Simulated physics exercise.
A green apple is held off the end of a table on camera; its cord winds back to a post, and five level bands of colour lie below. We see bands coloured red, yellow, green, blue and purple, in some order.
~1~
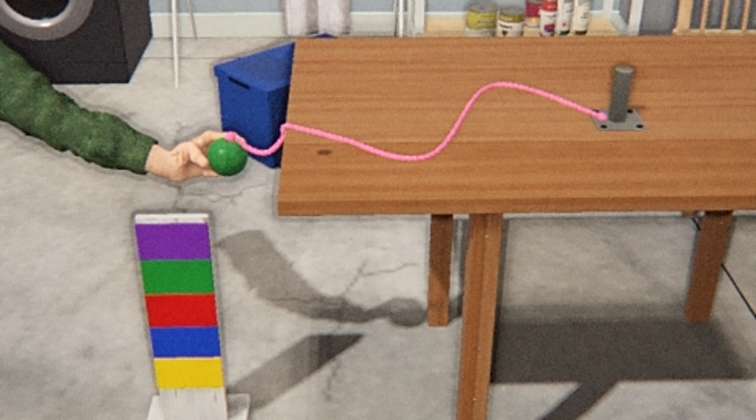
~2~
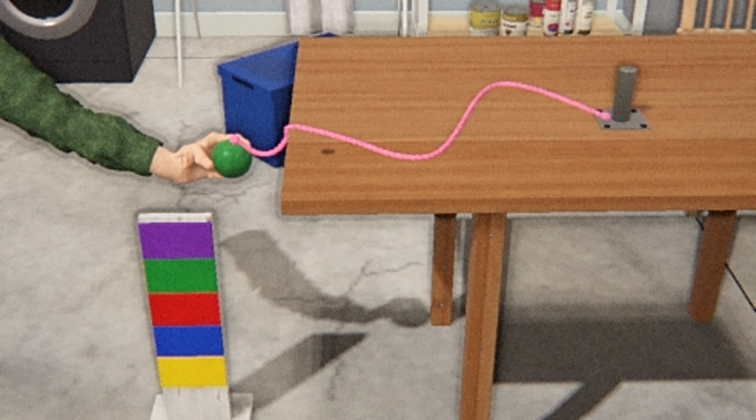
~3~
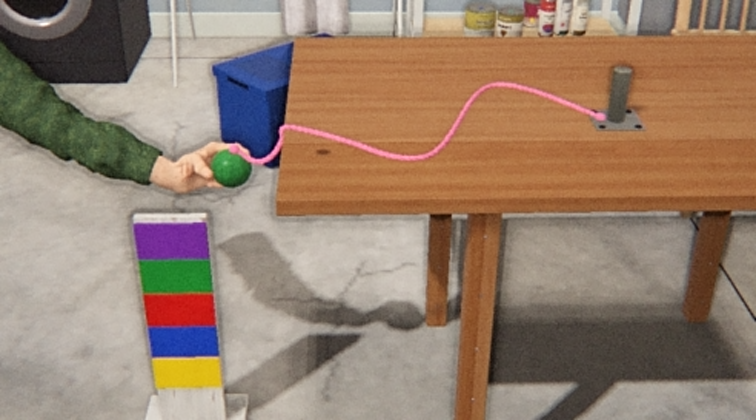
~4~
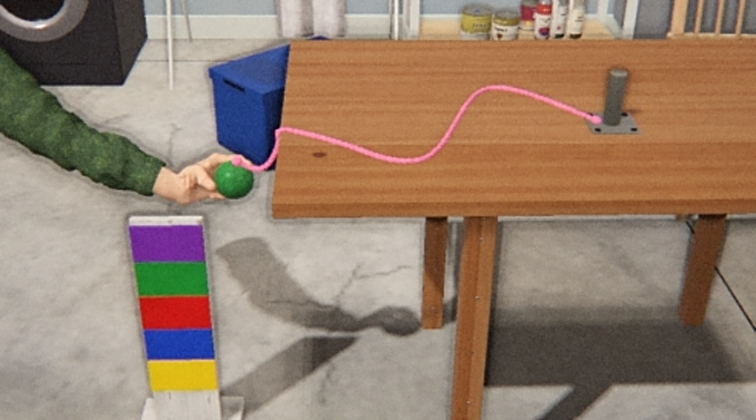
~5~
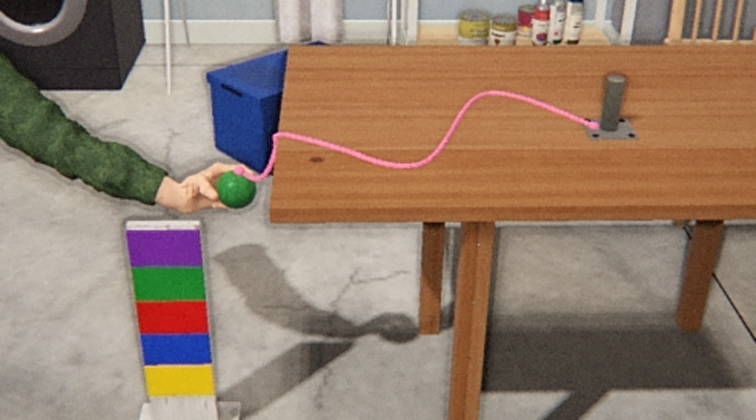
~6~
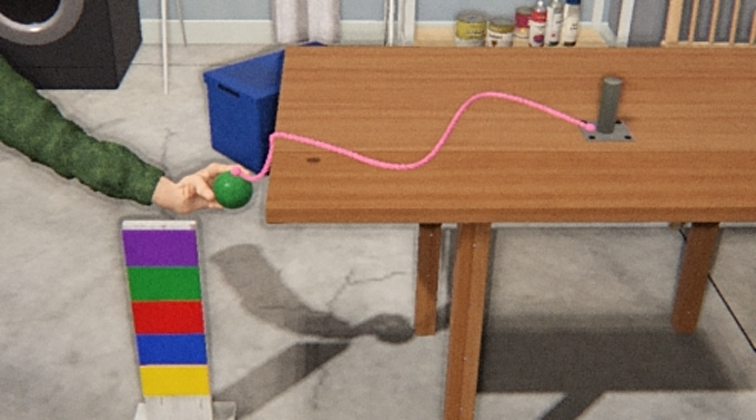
A hand held a green ball on a pink cord off the table's left end, above a stack of coloured bands, and lowered it slightly while the cord stayed winding across to a post.
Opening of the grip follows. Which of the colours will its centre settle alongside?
It settles alongside blue.
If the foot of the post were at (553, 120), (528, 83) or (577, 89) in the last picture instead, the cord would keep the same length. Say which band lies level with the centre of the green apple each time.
For the first it is yellow, for the second yellow, for the third blue.
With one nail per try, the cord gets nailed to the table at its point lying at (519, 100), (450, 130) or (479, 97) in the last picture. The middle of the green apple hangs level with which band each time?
Going through them one at a time, the answers are red; green; red.
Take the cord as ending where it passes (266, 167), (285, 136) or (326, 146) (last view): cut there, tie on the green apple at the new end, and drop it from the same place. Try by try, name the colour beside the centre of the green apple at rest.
Result per try - red; green; purple.
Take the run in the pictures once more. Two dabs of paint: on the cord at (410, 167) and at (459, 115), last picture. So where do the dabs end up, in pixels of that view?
About (276, 137), and the other about (392, 122).
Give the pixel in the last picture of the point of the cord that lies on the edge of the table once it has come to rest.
The piece you want is at about (422, 163).
A little later, apple near (244, 321); level with red.
Next, apple near (309, 318); level with blue.
Later still, apple near (271, 334); level with blue.
When it is over, apple near (287, 334); level with blue. The blue one.
